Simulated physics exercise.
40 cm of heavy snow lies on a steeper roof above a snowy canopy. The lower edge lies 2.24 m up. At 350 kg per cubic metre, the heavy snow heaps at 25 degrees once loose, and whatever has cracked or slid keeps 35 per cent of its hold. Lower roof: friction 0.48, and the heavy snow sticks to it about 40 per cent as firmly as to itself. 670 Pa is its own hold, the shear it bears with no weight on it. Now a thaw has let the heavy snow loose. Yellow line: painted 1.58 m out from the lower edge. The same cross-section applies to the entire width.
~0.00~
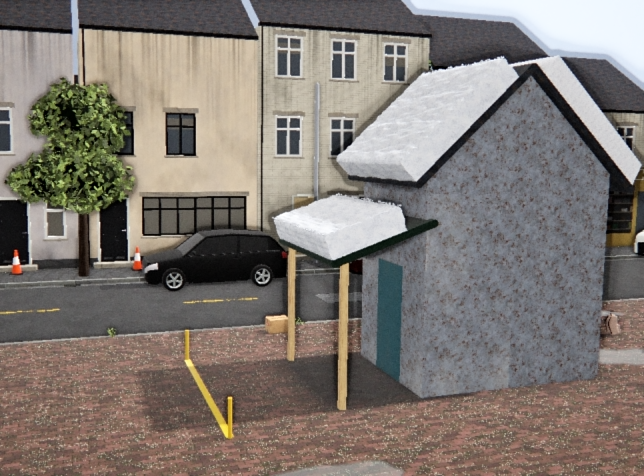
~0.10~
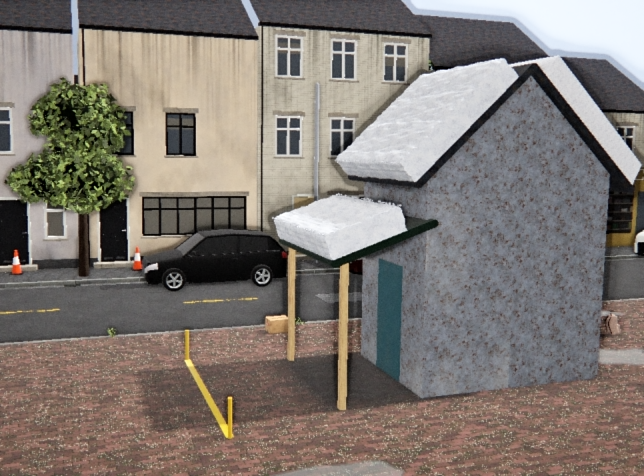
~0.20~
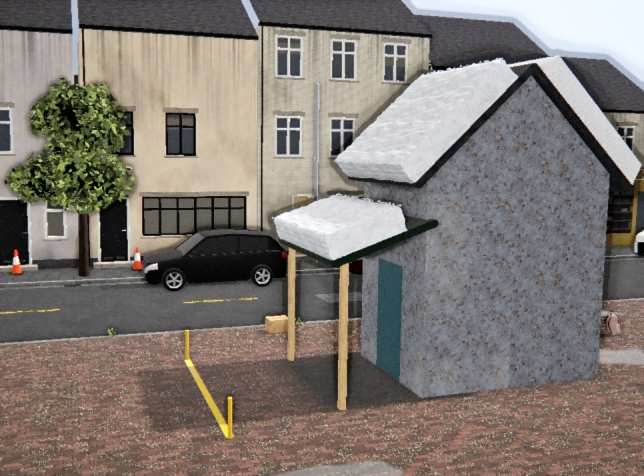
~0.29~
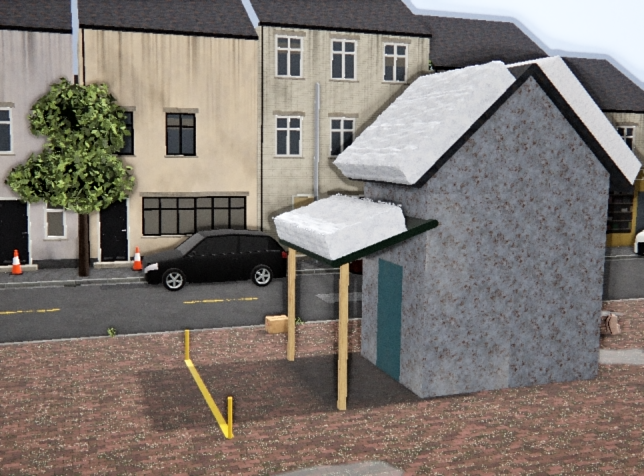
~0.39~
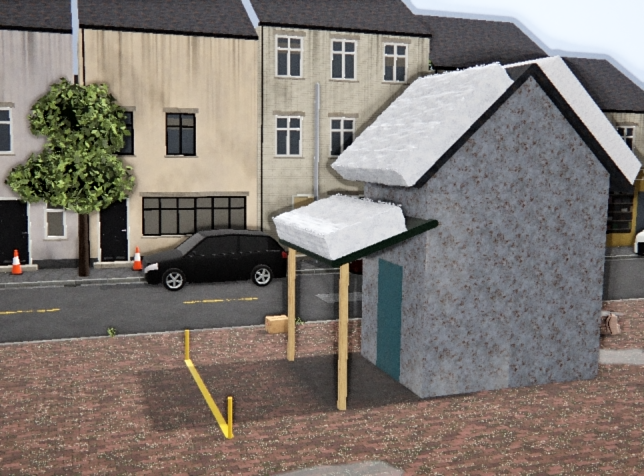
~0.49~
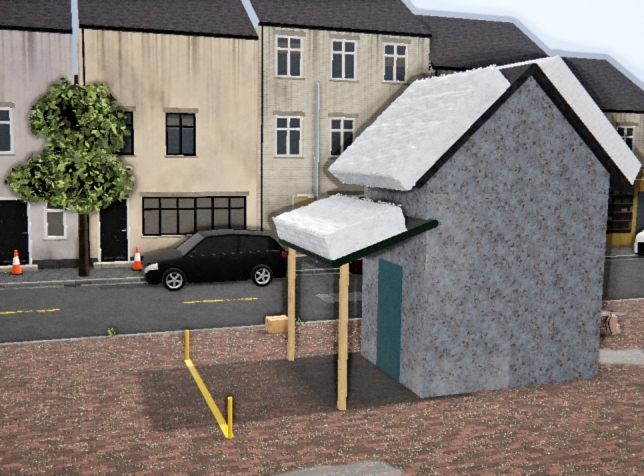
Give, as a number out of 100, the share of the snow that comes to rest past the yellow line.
13 out of 100.
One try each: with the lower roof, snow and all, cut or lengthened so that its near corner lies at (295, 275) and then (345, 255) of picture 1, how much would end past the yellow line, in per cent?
Close to 4 % on the first try, close to 16 % on the next.
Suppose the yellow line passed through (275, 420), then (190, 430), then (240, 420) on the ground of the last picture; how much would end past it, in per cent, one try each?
35 %, 4 %, 20 %.
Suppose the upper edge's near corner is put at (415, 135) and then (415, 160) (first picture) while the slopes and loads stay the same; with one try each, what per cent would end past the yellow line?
Roughly 35 per cent first and 30 per cent second.
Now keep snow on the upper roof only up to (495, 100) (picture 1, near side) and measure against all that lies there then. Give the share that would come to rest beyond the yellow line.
It would be near 5 %.
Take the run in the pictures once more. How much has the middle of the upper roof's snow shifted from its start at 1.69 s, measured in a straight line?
1.6 m.
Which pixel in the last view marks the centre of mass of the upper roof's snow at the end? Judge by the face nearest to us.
The spot is somewhere around (287, 362).
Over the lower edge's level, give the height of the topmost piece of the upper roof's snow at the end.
I'd put it at around 0.8 m up.
By 1.04 s, none is below the lower edge and 0 % is past the line.
By 1.69 s, none is below the lower edge and 0 % is past the line.
By 2.35 s, 26 % is below the lower edge and 0 % is past the line.
By 3.00 s, 55 % is below the lower edge and 8 % is past the line.
By 4.70 s, at the end, 74 % is below the lower edge and 13 % is past the line.
